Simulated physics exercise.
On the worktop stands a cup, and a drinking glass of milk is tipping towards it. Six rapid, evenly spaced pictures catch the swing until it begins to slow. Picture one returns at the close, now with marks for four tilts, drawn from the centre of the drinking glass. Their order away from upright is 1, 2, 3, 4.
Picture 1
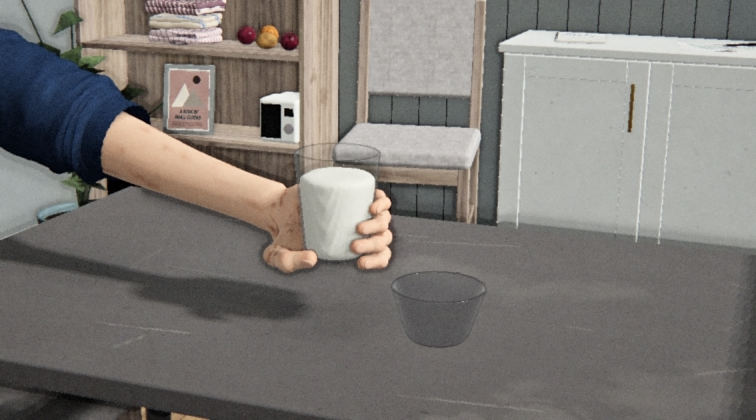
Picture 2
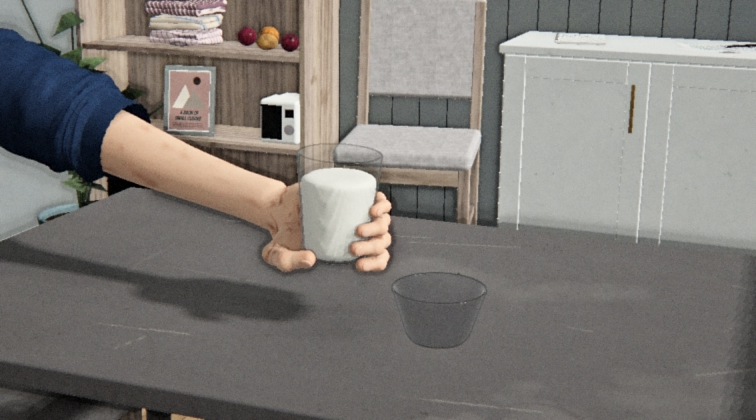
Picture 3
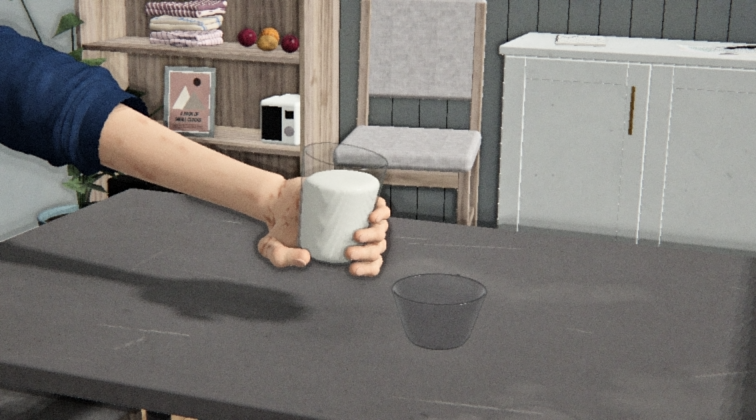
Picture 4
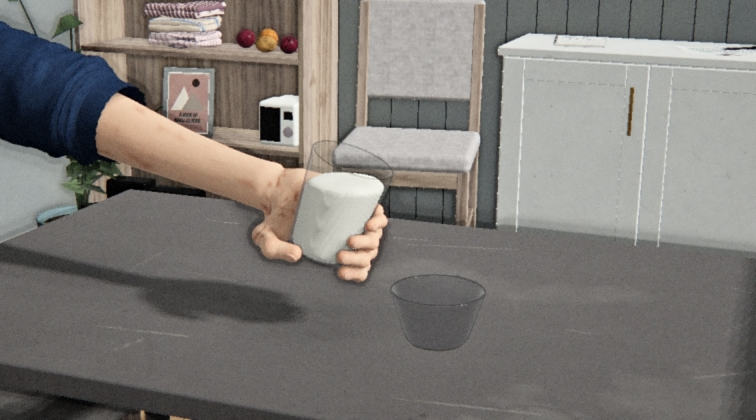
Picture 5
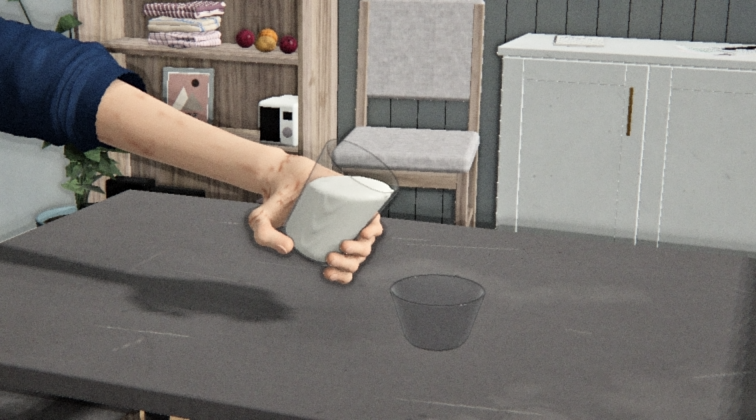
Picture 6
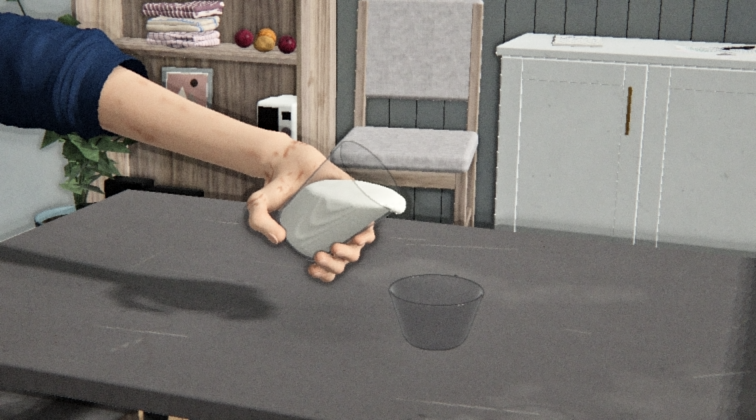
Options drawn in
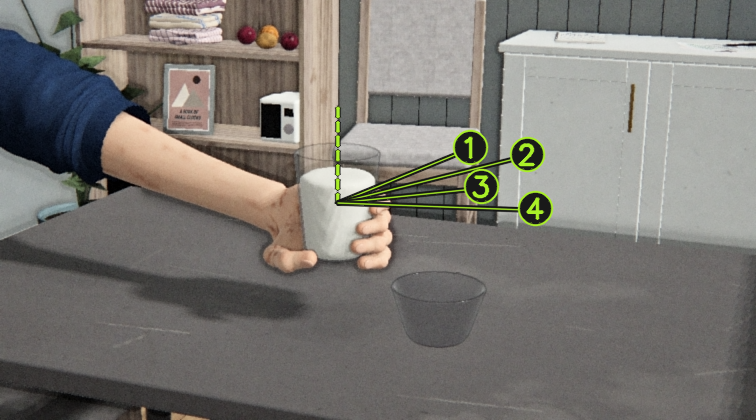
A hand reaching in from the left, its arm in a dark blue sleeve, grips a clear glass of white milk and slowly tilts it rightward, the milk slanting towards the lip. An empty clear cup stands still on the dark grey worktop to the right, seen from slightly above by a steady camera. Behind are wooden shelves with fruit, a grey-cushioned chair and a white cabinet.
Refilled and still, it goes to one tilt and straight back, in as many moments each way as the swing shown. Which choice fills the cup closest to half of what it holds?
Tilt 1 does it best.
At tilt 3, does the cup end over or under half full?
Over.
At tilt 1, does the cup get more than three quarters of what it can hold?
No, less.
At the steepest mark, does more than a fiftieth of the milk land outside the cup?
Yes, it does.
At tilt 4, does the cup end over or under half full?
Over.
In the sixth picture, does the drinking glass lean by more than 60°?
No, it does not.
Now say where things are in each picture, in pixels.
Upright, lip at (375, 155); rim of the cup round (439, 286); nothing has left yet.
Tipped about 2°, lip at (377, 158); nothing has left yet.
Tipped about 9°, lip at (383, 165); nothing has left yet.
Tipped about 20°, lip at (389, 176); nothing has left yet.
Tipped about 33°, lip at (395, 190); nothing has left yet.
Tipped about 47°, lip at (396, 205); nothing has left yet.
On the marked copy, 1 at (454, 154); 2 at (511, 159); 3 at (465, 189); 4 at (519, 209).
Choosing 1, the cup ends with about 46 % of what it can hold.
Choosing 2, the cup ends with about 66 % of what it can hold.
Choosing 3, the cup ends with about 87 % of what it can hold; 3 % of the milk is spilt.
Choosing 4, the cup ends with about 91 % of what it can hold; 15 % of the milk is spilt.
